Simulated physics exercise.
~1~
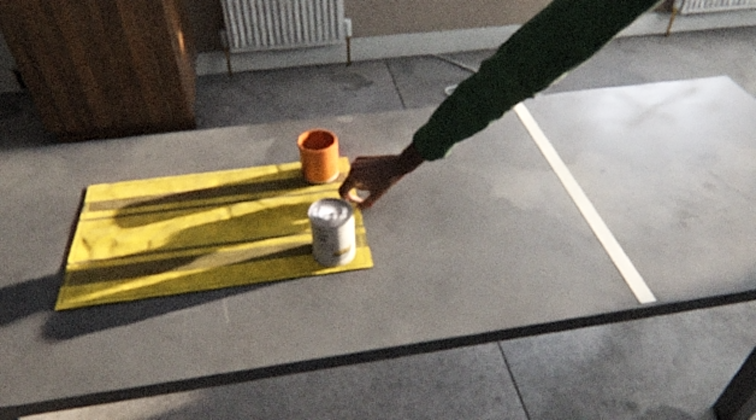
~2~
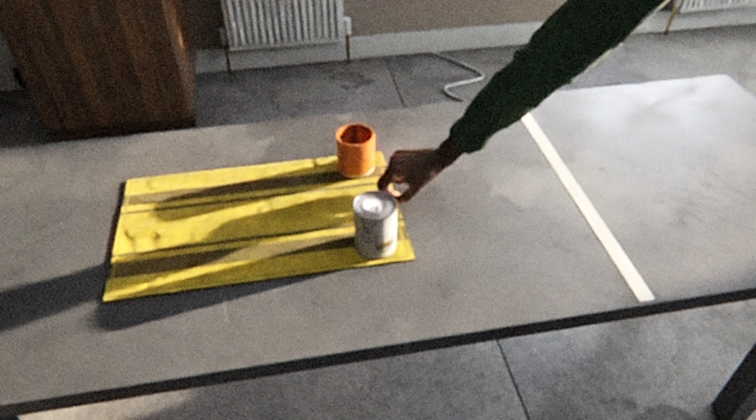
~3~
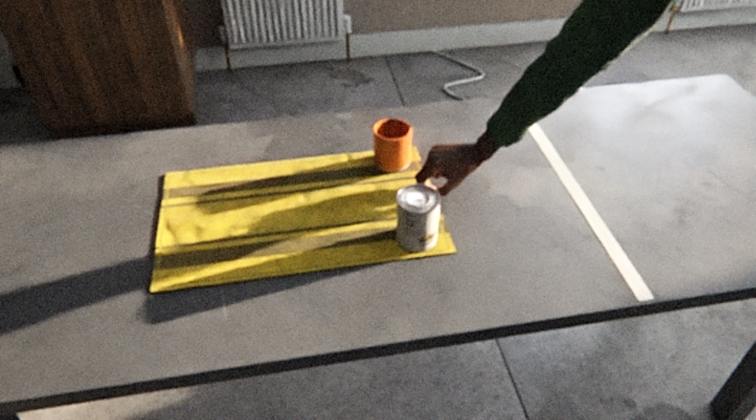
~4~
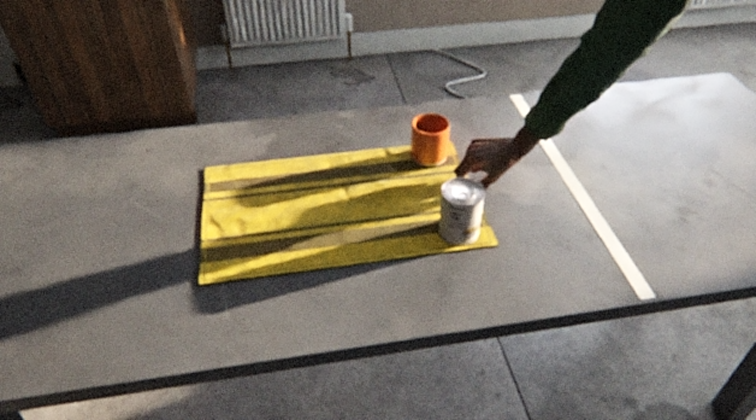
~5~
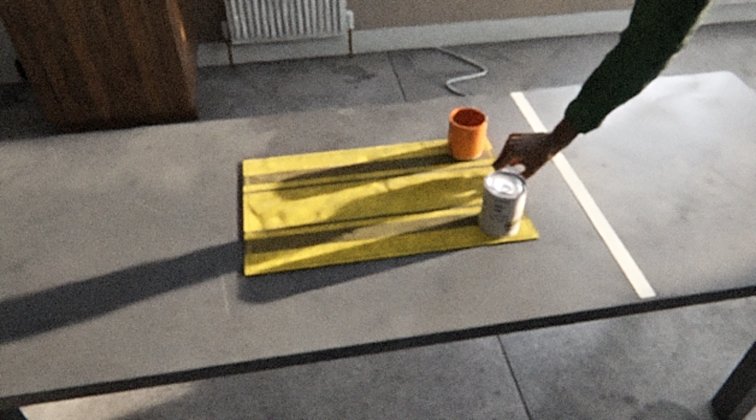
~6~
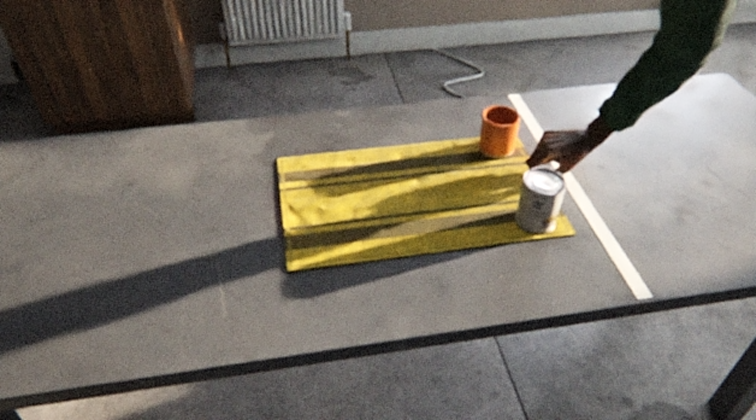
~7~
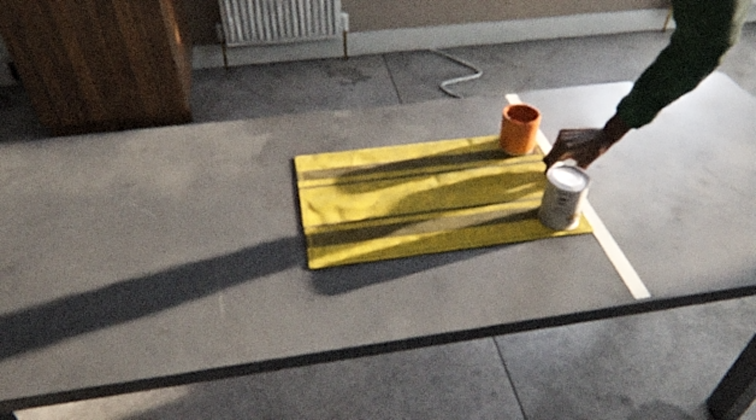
In the video, a hand in a dark green sleeve draws a yellow cloth to the right across a grey table, carrying an orange mug and a white tin. The cloth's leading edge reaches a pale strip of tape, with both items still upright on it.
